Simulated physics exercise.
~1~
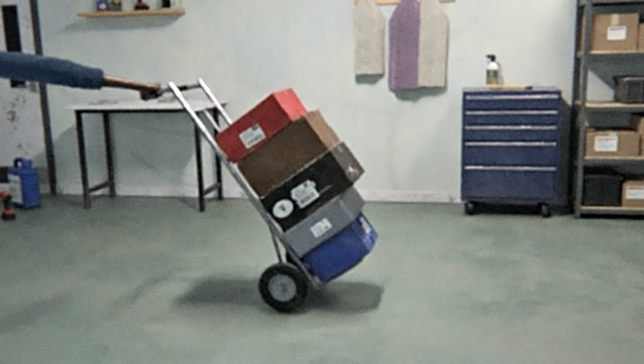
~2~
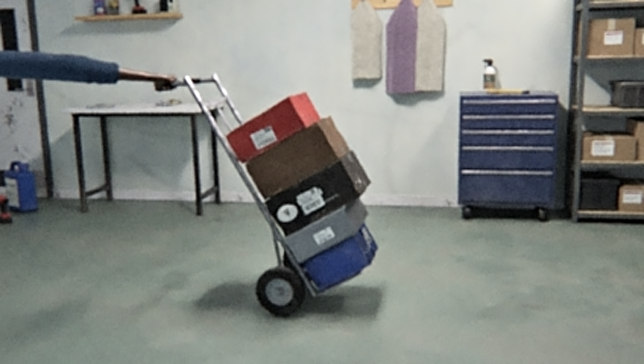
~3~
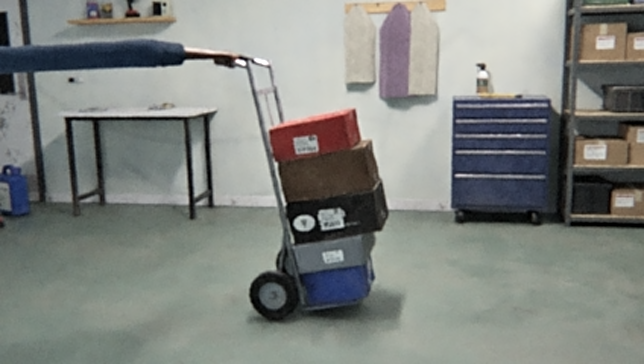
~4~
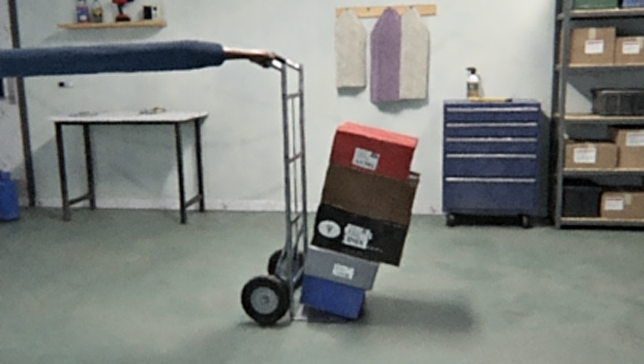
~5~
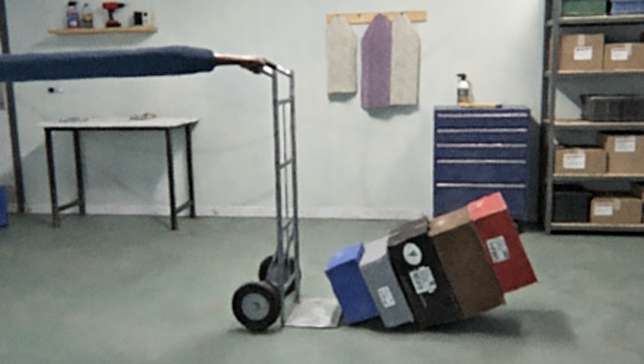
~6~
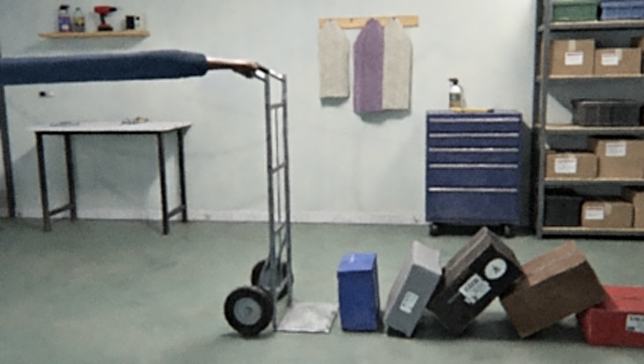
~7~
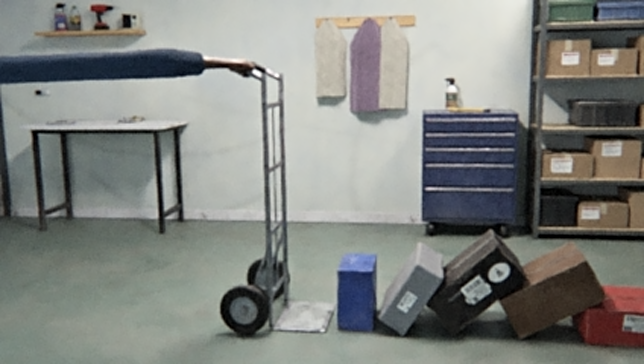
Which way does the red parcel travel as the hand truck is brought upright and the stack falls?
The red parcel moves to the right, ending up on the floor at the far right of the spilled row.
